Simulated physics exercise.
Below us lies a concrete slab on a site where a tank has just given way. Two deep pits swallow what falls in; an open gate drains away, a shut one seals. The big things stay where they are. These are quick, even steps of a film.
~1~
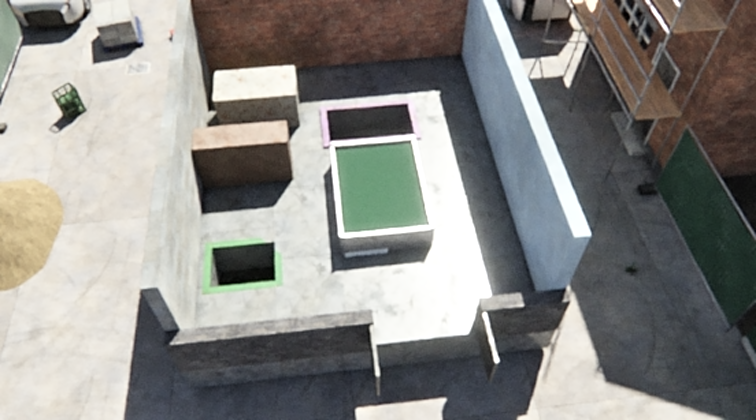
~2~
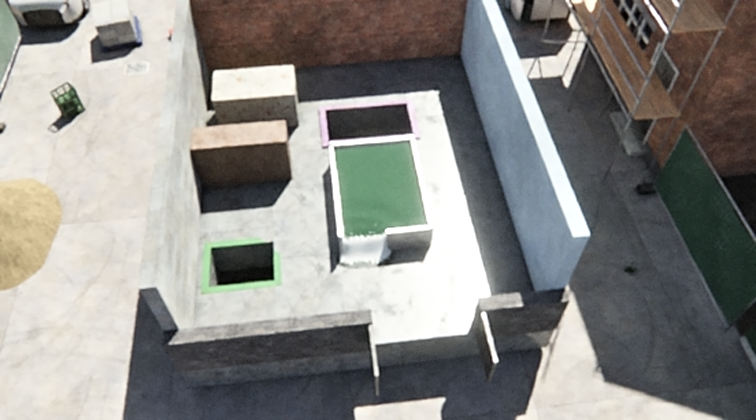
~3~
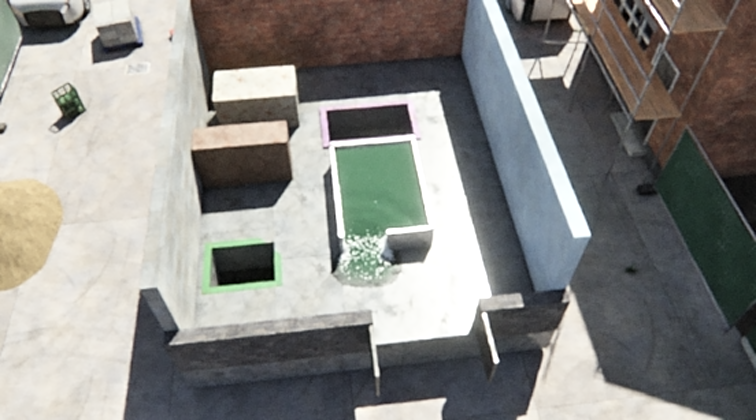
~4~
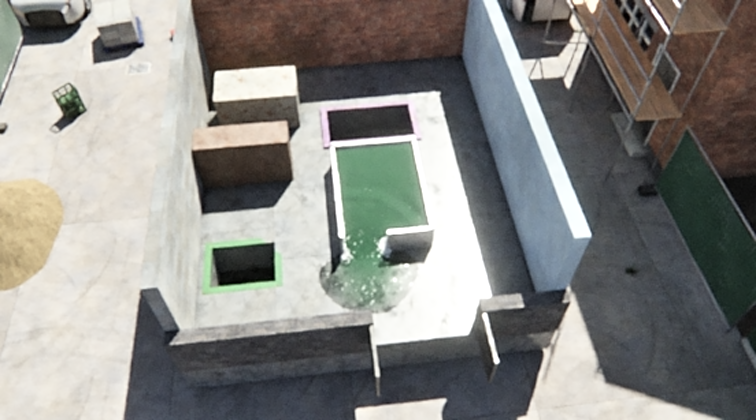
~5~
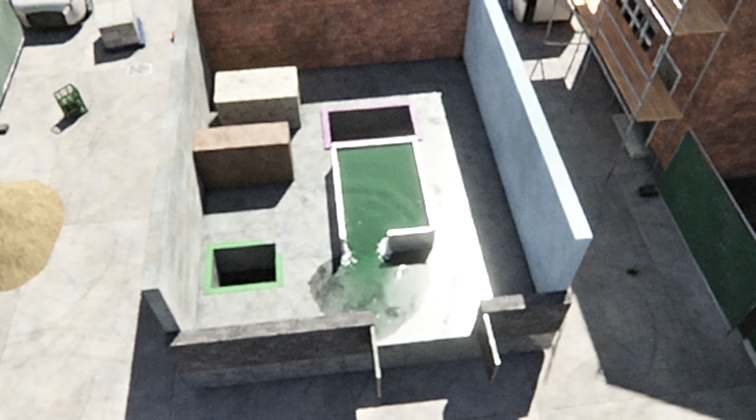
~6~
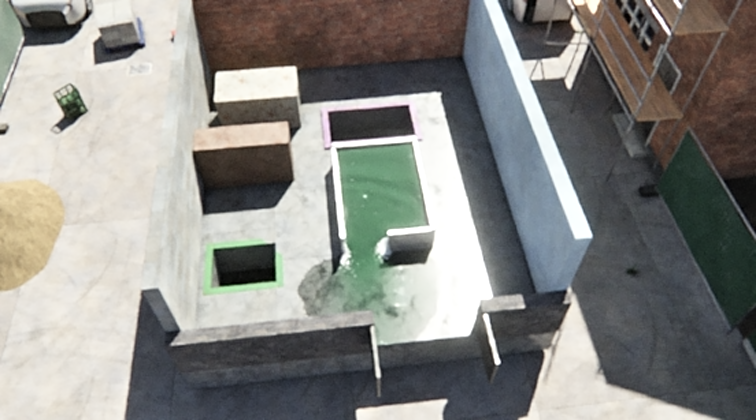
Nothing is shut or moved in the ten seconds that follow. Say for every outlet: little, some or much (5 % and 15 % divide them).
In the end: The gate takes above 15 %; the purple pit takes not even 5 %; the green pit takes above 15 %.
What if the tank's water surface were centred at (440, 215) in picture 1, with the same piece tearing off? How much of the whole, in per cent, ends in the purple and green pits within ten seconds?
In per cent: Purple 0, green 2.
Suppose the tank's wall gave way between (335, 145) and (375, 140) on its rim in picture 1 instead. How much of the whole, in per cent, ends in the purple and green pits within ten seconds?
Per cent: Purple 50, green 2.
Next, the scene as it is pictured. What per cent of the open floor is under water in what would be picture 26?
About 20 per cent.
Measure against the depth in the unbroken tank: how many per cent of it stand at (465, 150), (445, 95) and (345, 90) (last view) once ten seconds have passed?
In that order: 0, 0 and 0 per cent.
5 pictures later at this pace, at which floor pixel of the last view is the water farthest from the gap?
At about (250, 345).
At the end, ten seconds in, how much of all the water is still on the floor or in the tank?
Near 36 in a hundred.
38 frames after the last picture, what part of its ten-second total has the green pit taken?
Near 55 in a hundred.
A moment on, water covers 15 % of the floor; the gate 4 %, the purple pit 0 %, the green pit 0 %.
Next, water covers 15 % of the floor; the gate 10 %, the purple pit 0 %, the green pit 0 %.
Then, water covers 20 % of the floor; the gate 19 %, the purple pit 0 %, the green pit 3 %.
Later, water covers 20 % of the floor; the gate 30 %, the purple pit 0 %, the green pit 14 %.
In the end, water covers 20 % of the floor; the gate 39 %, the purple pit 0 %, the green pit 25 %.
